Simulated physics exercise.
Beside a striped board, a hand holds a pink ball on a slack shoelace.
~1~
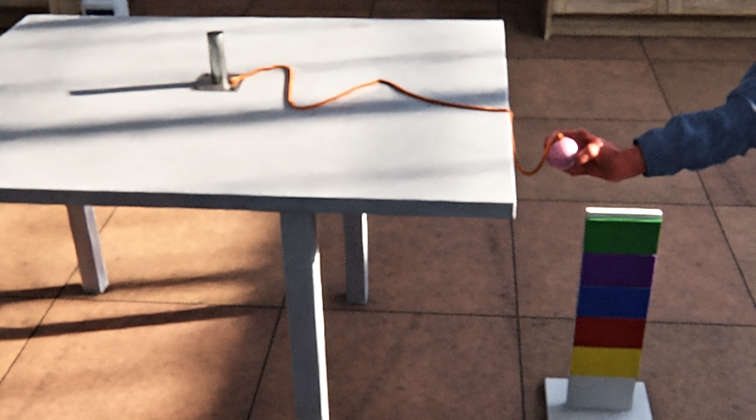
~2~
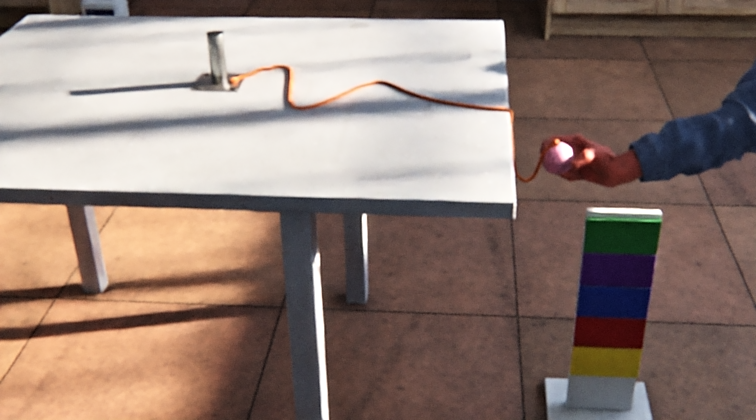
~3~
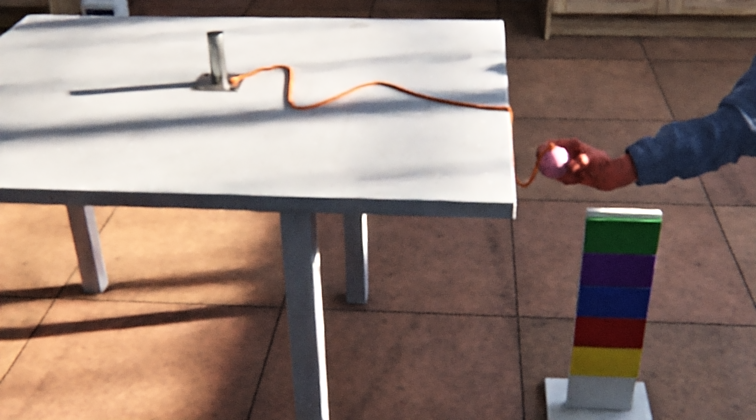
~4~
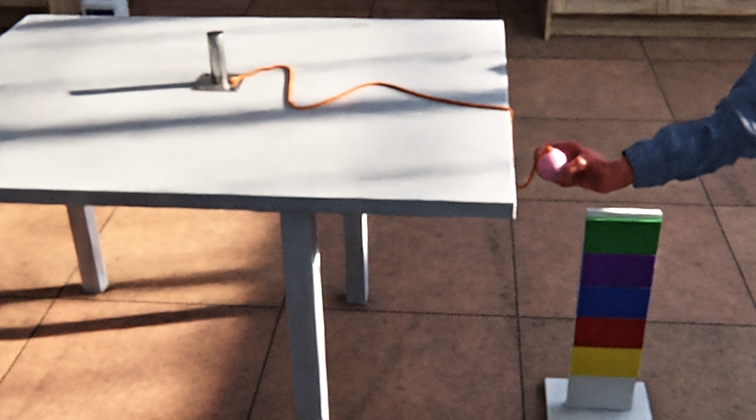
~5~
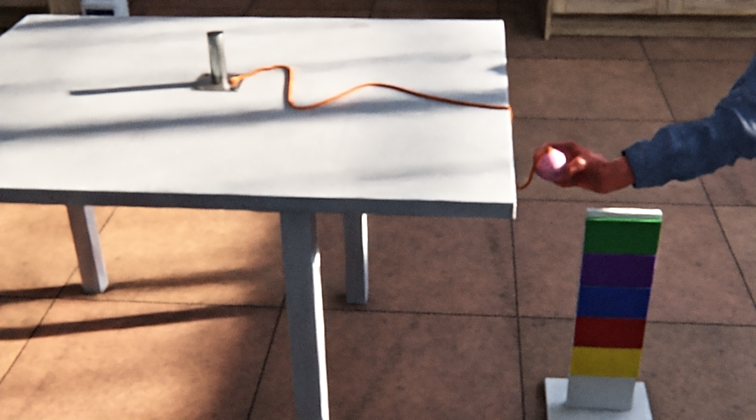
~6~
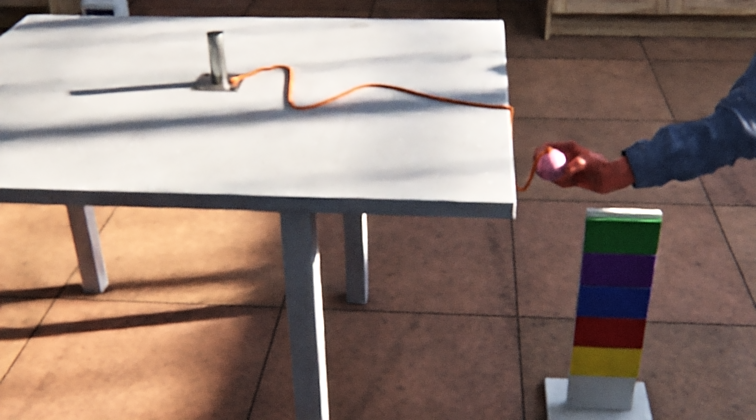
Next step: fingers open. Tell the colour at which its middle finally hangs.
It hangs at yellow.
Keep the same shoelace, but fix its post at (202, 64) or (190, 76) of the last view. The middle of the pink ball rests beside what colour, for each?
One after the other, red; red.
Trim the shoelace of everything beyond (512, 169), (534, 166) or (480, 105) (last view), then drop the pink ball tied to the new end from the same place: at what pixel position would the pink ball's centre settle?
(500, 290), (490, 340), (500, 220).
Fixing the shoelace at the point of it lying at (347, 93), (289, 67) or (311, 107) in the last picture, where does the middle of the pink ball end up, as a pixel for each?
Those spots come out as (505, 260), (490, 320) and (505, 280).
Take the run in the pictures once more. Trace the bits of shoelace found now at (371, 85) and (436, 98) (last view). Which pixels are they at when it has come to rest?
The first lands at (504, 104), while the second lands at (505, 169).
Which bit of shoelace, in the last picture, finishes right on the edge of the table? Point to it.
Near pixel (378, 85).
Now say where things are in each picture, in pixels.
The first picture shows pink ball (561, 154); green (622, 238); purple (618, 271); blue (614, 303); red (610, 334); yellow (606, 363).
The second picture shows pink ball (558, 158); shoelace through (270, 69) (289, 96) (355, 89) (430, 99) (511, 133).
The third picture shows pink ball (553, 163).
The fourth picture shows pink ball (551, 165); shoelace through (270, 69) (289, 96) (355, 89) (436, 99) (510, 138).
The fifth picture shows pink ball (550, 165).
The sixth picture shows pink ball (550, 165); shoelace through (270, 69) (289, 96) (355, 89) (442, 99) (510, 142).
Early on, ball near (506, 325); level with red.
Midway, ball near (478, 353); level with yellow.
Finally, ball near (490, 356); level with yellow. The yellow one.
